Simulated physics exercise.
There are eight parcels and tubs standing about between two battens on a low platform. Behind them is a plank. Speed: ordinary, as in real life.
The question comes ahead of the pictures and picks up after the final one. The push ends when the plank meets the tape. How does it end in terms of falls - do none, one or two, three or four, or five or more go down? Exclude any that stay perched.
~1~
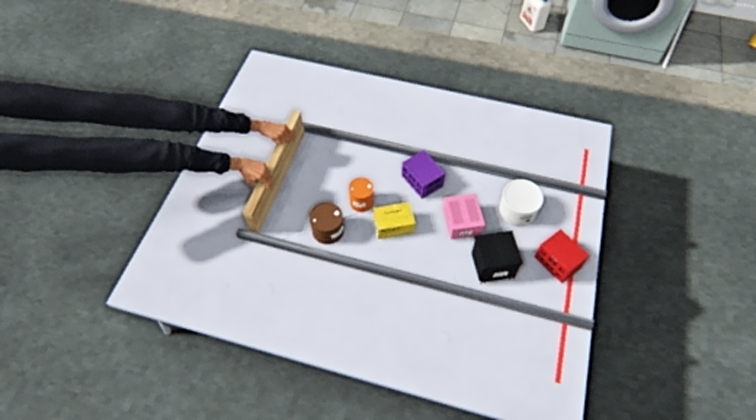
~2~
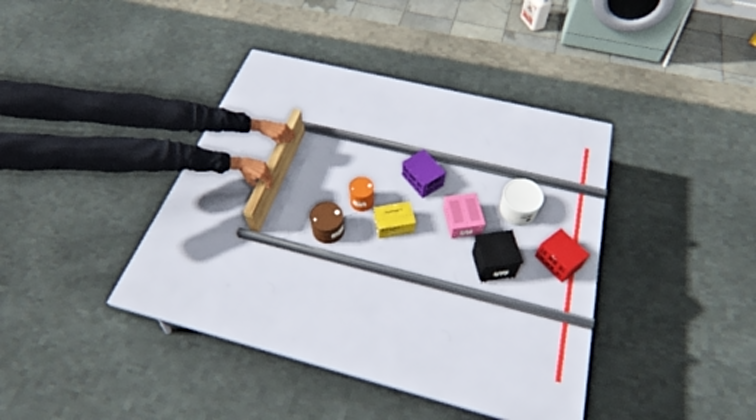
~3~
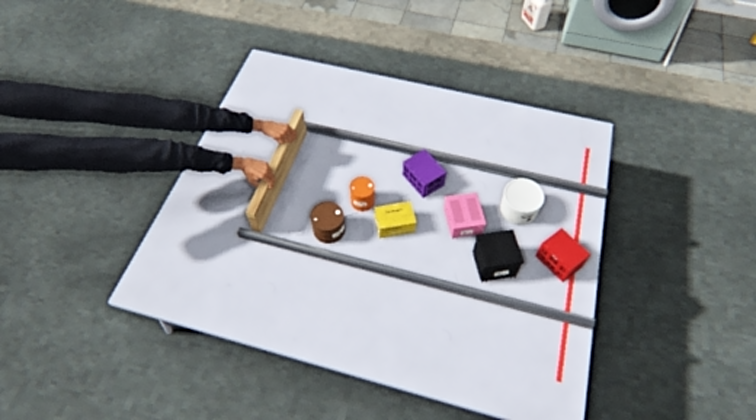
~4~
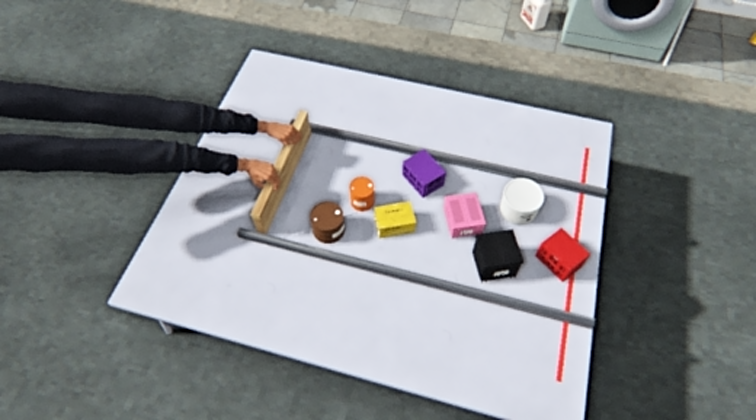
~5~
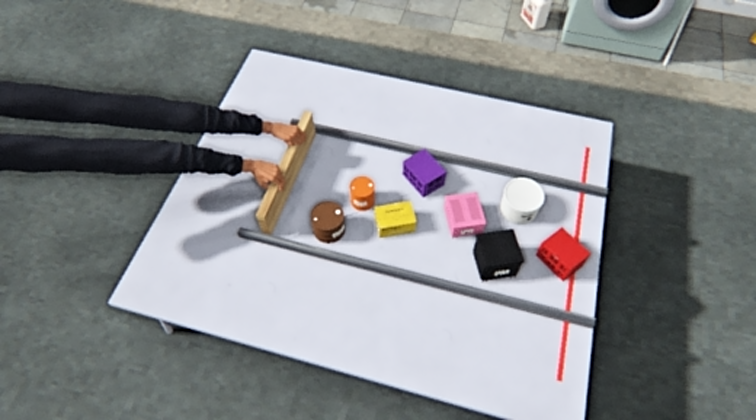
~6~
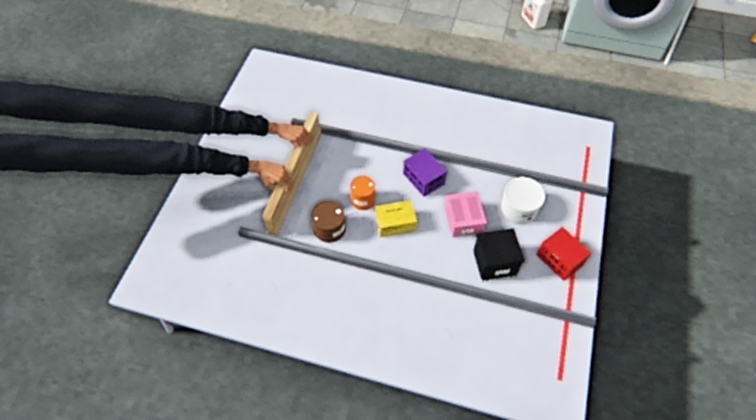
The push is going to send five or more over the edge.
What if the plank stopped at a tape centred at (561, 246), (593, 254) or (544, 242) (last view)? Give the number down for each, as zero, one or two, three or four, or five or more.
Result per tape, in order - three or four / five or over / one to two.
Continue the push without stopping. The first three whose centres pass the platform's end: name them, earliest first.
Red crate, white pail, black tote.
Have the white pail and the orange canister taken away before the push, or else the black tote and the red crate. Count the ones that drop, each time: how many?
First try 3, second try 3.
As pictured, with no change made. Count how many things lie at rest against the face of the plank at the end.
Contact count: 3.
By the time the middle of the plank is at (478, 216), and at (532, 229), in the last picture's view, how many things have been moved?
I count 7 first and 8 after.
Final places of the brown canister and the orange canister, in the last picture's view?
In order, first (591, 297), then (592, 247).
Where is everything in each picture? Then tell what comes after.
Red crate (561, 256); white pail (520, 204); black tote (495, 258); plank (276, 170); tape (574, 252), in the first frame.
White pail (520, 203); brown canister (327, 223), in the second frame.
Black tote (497, 257); orange canister (362, 194), in the third frame.
Red crate (562, 255); plank (284, 171), in the fourth frame.
White pail (521, 202); purple crate (424, 173), in the fifth frame.
Red crate (563, 254); white pail (522, 201); black tote (497, 255); plank (294, 172); tape (576, 250), in the sixth frame.
Early on, none off yet; red crate at rest near (563, 254); white pail at rest near (522, 201); black tote at rest near (497, 255).
A while later, none off yet; red crate at rest near (563, 254); white pail travelled about its own width near (551, 200); black tote travelled about its own width near (532, 273).
Finally, the number that fall off is five or more; lost, yellow box, pink tote, black tote, white pail and red crate.
